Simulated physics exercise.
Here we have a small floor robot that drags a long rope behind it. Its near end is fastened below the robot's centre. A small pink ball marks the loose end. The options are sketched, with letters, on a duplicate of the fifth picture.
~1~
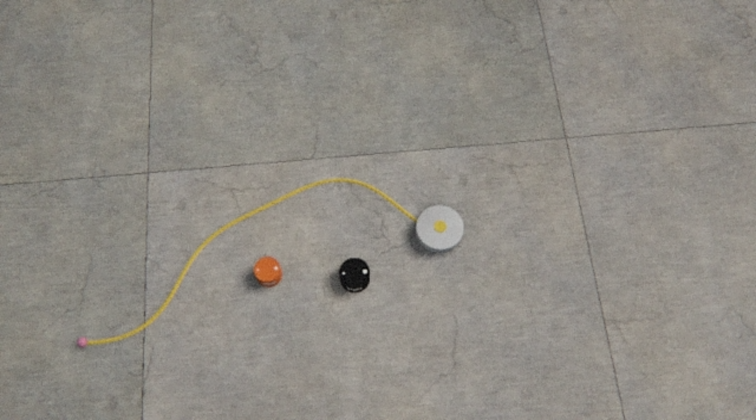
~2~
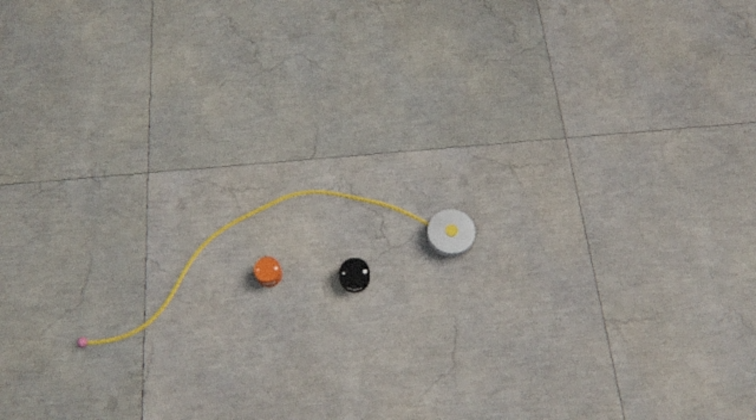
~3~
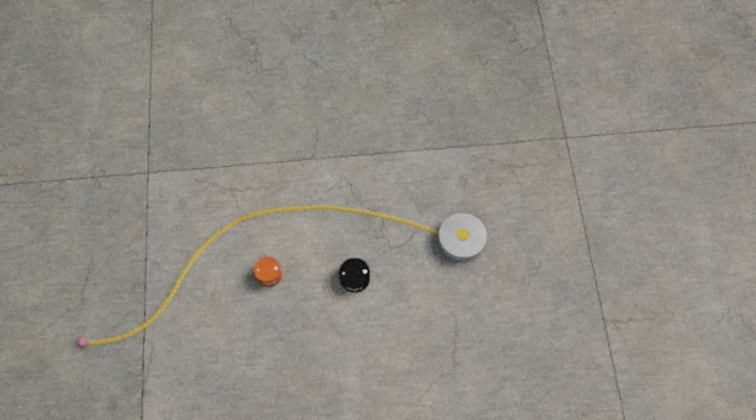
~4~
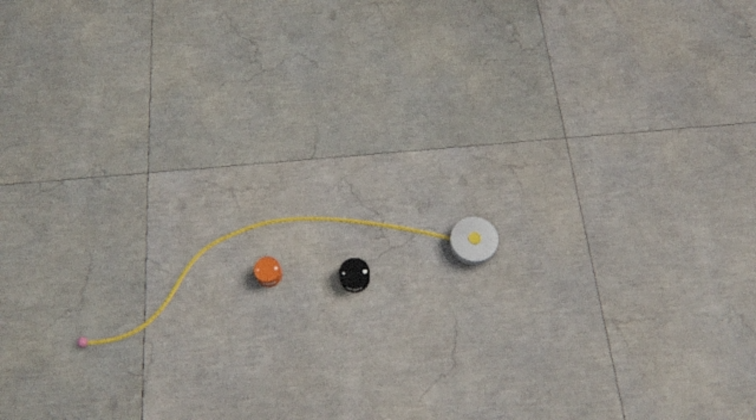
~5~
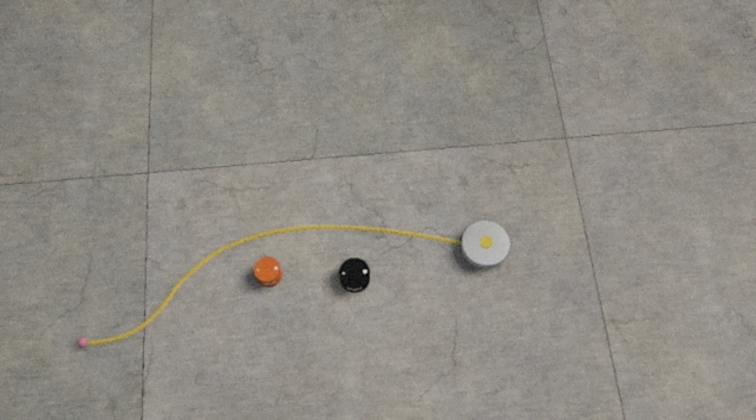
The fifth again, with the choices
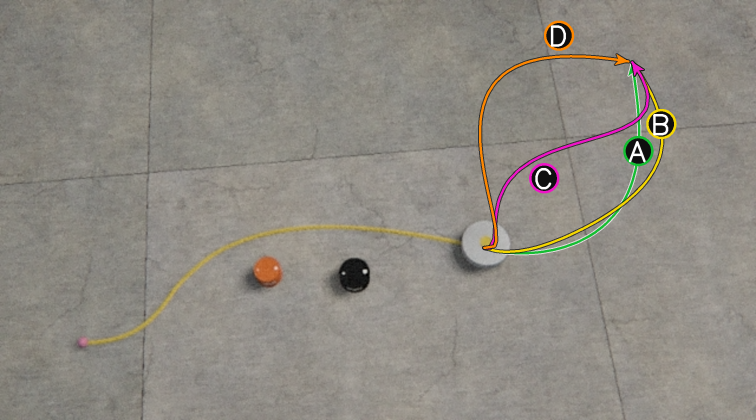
On a grey tiled floor, a round pale robot creeps rightward, drawing its curved yellow rope closer to orange and black tubs.
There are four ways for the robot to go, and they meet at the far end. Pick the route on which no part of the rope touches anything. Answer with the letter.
Route D.
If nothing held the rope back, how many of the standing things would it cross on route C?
One.
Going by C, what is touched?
The orange tub.
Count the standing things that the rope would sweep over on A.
It sweeps two.
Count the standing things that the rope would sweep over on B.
In all, two.
On the marked copy, A from (484, 248) via (625, 198) to (632, 62); B from (484, 248) via (635, 194) to (632, 62); C from (484, 248) via (568, 146) to (632, 62); D from (484, 248) via (486, 97) to (629, 61).
With D. Early on, robot (481, 133), middle of the rope (304, 242), free end (103, 338).
Further on, robot (543, 55), middle of the rope (385, 167), free end (211, 281).
At the end, robot (634, 58), middle of the rope (454, 131), free end (284, 234); nothing has been touched.
As for the rest, A meets the black tub and orange tub; B meets the black tub and orange tub; C meets the orange tub.
